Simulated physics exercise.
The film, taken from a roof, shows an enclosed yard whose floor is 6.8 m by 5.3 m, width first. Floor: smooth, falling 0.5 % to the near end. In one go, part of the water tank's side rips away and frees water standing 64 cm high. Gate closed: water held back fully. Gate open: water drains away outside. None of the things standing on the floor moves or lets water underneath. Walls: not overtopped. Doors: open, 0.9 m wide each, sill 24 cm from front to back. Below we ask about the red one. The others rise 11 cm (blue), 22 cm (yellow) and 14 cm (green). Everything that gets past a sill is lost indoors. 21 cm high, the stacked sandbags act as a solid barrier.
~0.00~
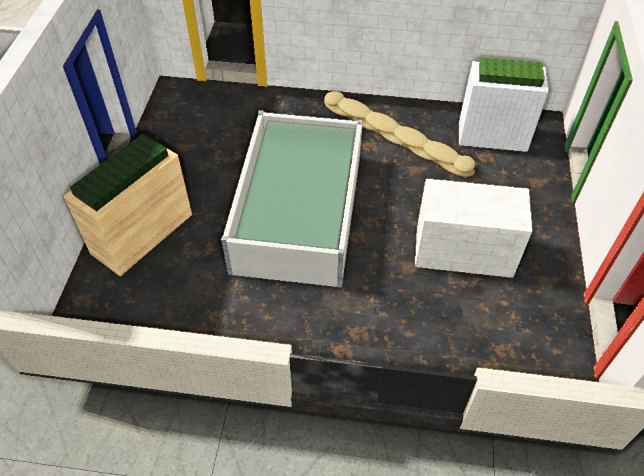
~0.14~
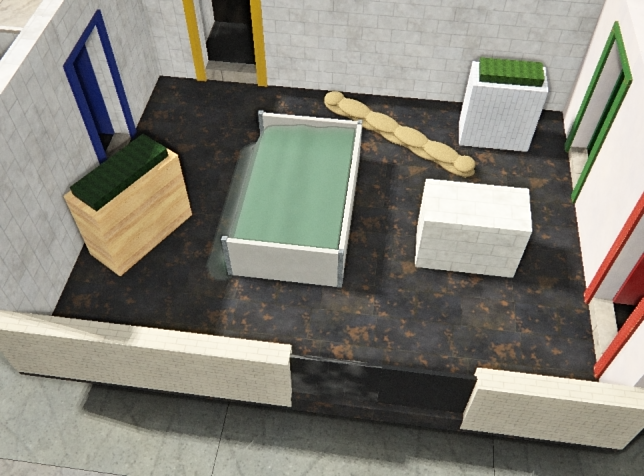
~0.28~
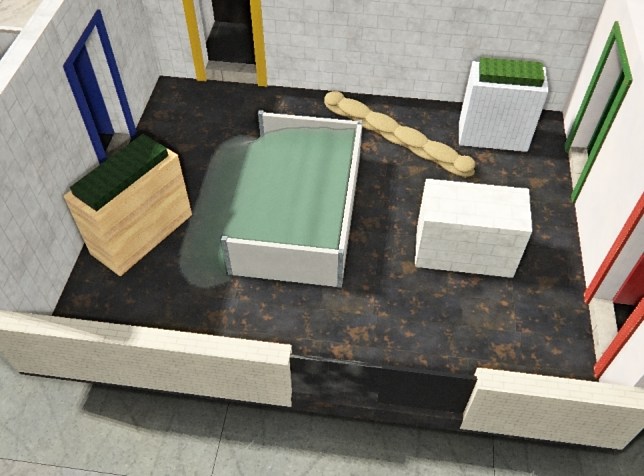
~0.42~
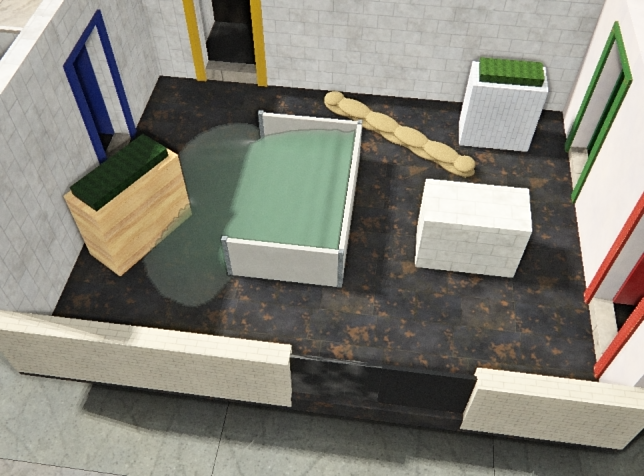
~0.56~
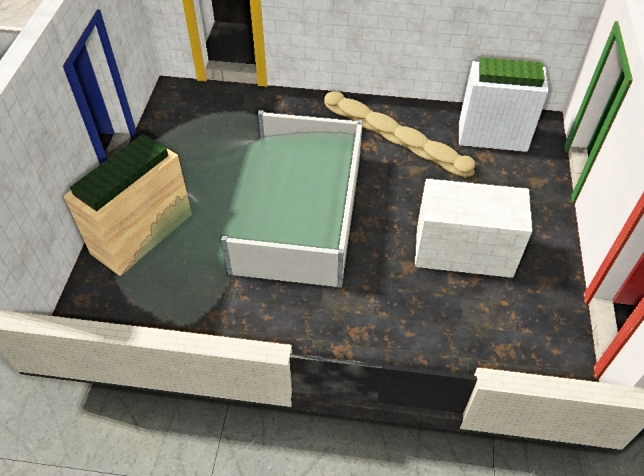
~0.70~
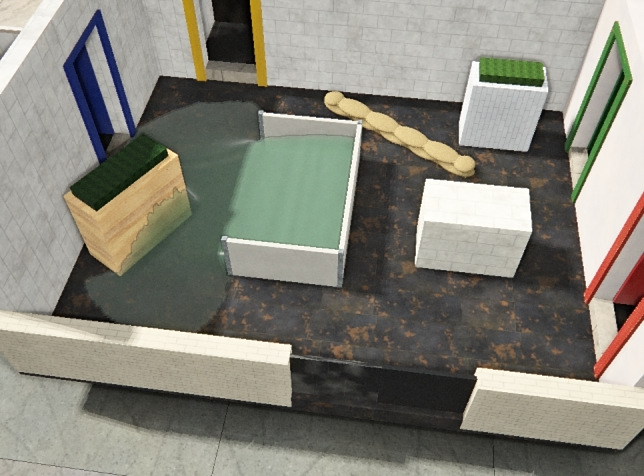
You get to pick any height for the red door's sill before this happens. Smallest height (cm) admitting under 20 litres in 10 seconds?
Roughly 6 cm.
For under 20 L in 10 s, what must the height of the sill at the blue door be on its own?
The blue door needs around 35 cm.
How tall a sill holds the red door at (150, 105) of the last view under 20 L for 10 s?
Roughly 18 cm.
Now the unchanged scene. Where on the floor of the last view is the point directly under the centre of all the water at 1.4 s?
Around (219, 211).
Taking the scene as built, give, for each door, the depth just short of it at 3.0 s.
In cm - red: 0, blue: 16, yellow: 13, green: 0.
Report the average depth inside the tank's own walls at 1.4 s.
Mean depth: Approx. 23 cm.
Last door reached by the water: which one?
Green.
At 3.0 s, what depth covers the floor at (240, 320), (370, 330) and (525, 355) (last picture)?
In order: Around 2, 2 and 0 cm.
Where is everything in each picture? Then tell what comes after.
The first picture shows the water tank at (298, 181) is whole and still, 64 cm deep; the red door at (622, 291) is dry.
In the second picture, the gap is at (249, 195), the front 0.3 m out at (214, 269); the back of the water tank holds 64 cm.
In the third picture, the front is at (186, 258), 0.7 m from the gap at (250, 197); 1.7 m2 of floor is wet, 62 cm left at the back.
In the fourth picture, water pours out at (250, 199) and has run 1.2 m, to a hidden place; about 12 cm deep outside, 55 cm at the back.
In the fifth picture, the gap is at (250, 199), the front 1.8 m out at a hidden place; the back of the water tank holds 54 cm.
In the sixth picture, the front is at a hidden place, 2.2 m from the gap at (250, 200); 5.7 m2 of floor is wet, 47 cm left at the back; 4.7 m in a straight line remain to the red door at (622, 291).
After 1.4 s water covers 30 % of the floor, deepest (38 cm) near (39, 347); it has not reached the red door.
After 3.0 s water covers 45 % of the floor, deepest (28 cm) near (66, 286); it has not reached the red door.
After 10.0 s water covers 95 % of the floor, deepest (11 cm) near (555, 113); 6 cm at the red door, 0 litres in over its 17 cm sill.
At the red door as built, the water arrived by 5.2 s and peaked near 12 cm at 6.4 s.
Run again over the same 10 s with other heights there, 30 litres in over 5 cm, 10 litres over 7 cm. The limit of 20 litres is kept from about 6 cm up.
